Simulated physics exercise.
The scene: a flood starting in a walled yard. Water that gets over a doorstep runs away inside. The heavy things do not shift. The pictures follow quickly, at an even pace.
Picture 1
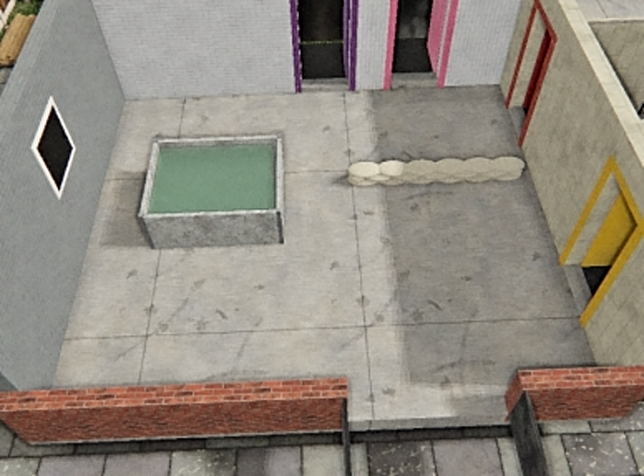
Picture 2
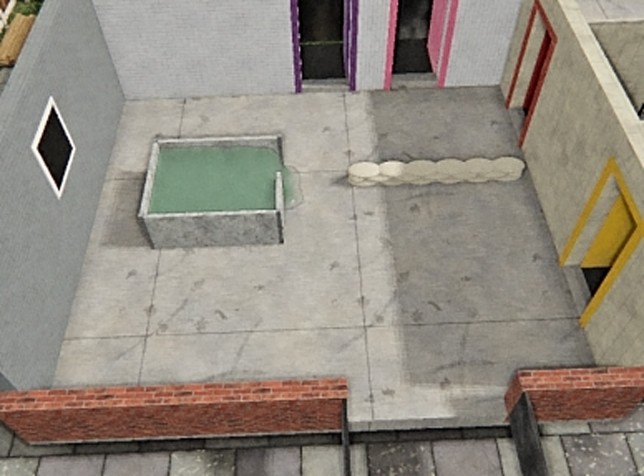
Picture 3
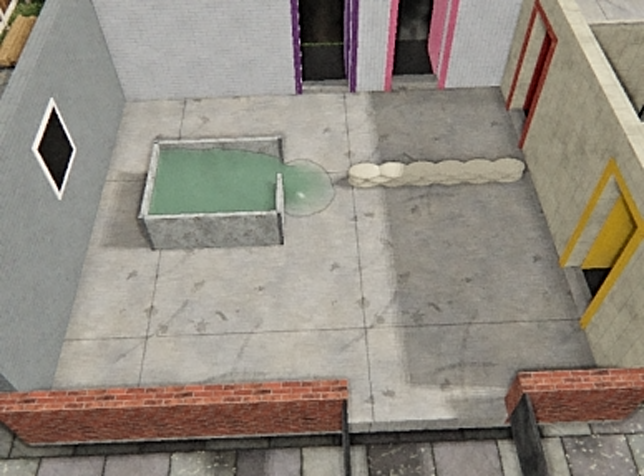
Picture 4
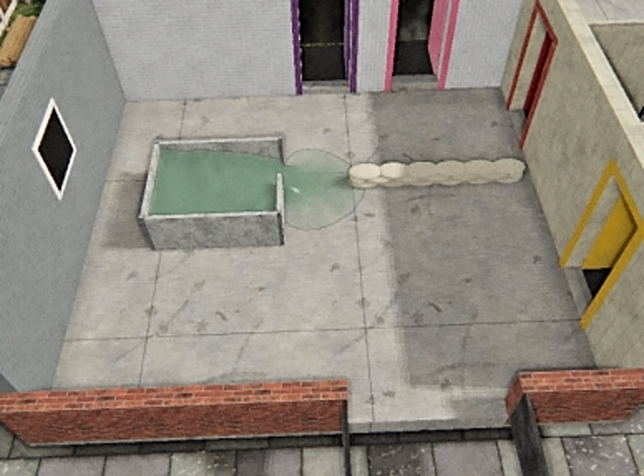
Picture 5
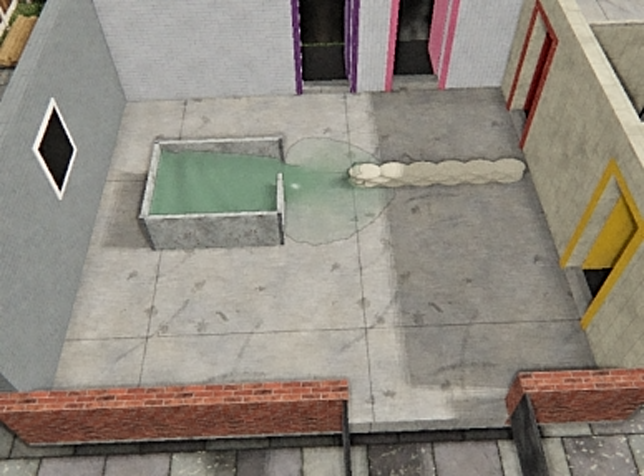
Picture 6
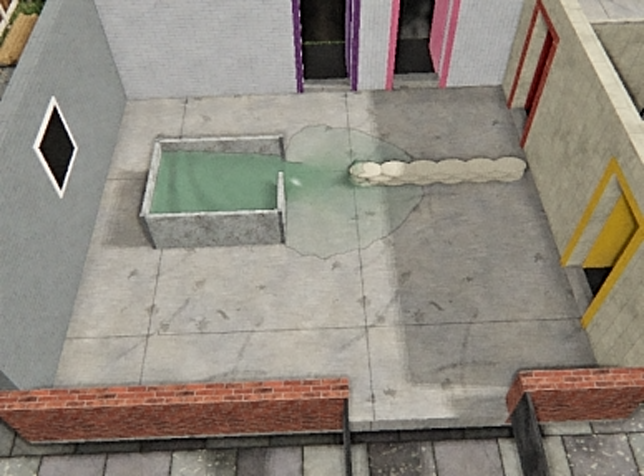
A raised grey tank of green water stands left of centre in a walled concrete yard, seen from high above. Purple and pink doorways line the back, red and yellow ones the right wall, with pale sandbags centre-right and low brick walls in front. The tank's right side opens, and water pours out, spreading across the floor in a widening sheet around the sandbags' left end.
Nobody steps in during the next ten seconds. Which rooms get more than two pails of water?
The purple door stays under that; the yellow door takes more than that; the pink door stays under that; the red door takes more than that.
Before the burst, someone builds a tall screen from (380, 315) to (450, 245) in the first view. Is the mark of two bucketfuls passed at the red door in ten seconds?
One by one: The red one goes over.
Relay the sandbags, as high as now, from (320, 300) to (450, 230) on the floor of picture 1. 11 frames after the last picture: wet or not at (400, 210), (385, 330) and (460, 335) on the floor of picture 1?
In that order: Awash, clear, clear.
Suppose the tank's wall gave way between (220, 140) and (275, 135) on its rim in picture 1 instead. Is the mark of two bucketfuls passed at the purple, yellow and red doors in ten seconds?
My reading: Purple door is over, yellow door takes less, red door takes more.
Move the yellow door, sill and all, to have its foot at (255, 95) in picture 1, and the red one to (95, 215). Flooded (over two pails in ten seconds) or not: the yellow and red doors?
The yellow one is under, the red one takes less.
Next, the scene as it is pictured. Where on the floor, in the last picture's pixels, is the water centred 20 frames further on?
At about (348, 192).
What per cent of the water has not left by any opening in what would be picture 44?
Roughly 94 per cent.
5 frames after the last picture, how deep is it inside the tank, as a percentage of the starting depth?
I make it 70 per cent.
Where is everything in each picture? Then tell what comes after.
The open tank at (215, 178) is whole and still, in the first frame.
The front is at (292, 205), out from the gap at (279, 178), in the second frame.
The front is at (329, 196), out from the gap at (280, 180), in the third frame.
The front is at (358, 193), out from the gap at (280, 181), in the fourth frame.
Water pours out at (280, 181) and has run to (389, 194), in the fifth frame.
The front is at (419, 192), out from the gap at (281, 179), in the sixth frame.
A moment on, water covers 25 % of the floor; the purple door not reached, the yellow door not reached, the pink door not reached, the red door not reached.
Next, water covers 40 % of the floor; the purple door wet at the sill, nothing in, the yellow door wet at the sill, nothing in, the pink door wet at the sill, nothing in, the red door wet at the sill, nothing in.
Then, water covers 45 % of the floor; the purple door wet at the sill, nothing in, the yellow door over two buckets in, the pink door under two buckets in, the red door over two buckets in.
Later, water covers 50 % of the floor; the purple door wet at the sill, nothing in, the yellow door over two buckets in, the pink door under two buckets in, the red door over two buckets in.
In the end, water covers 75 % of the floor; the purple door wet at the sill, nothing in, the yellow door over two buckets in, the pink door under two buckets in, the red door over two buckets in.
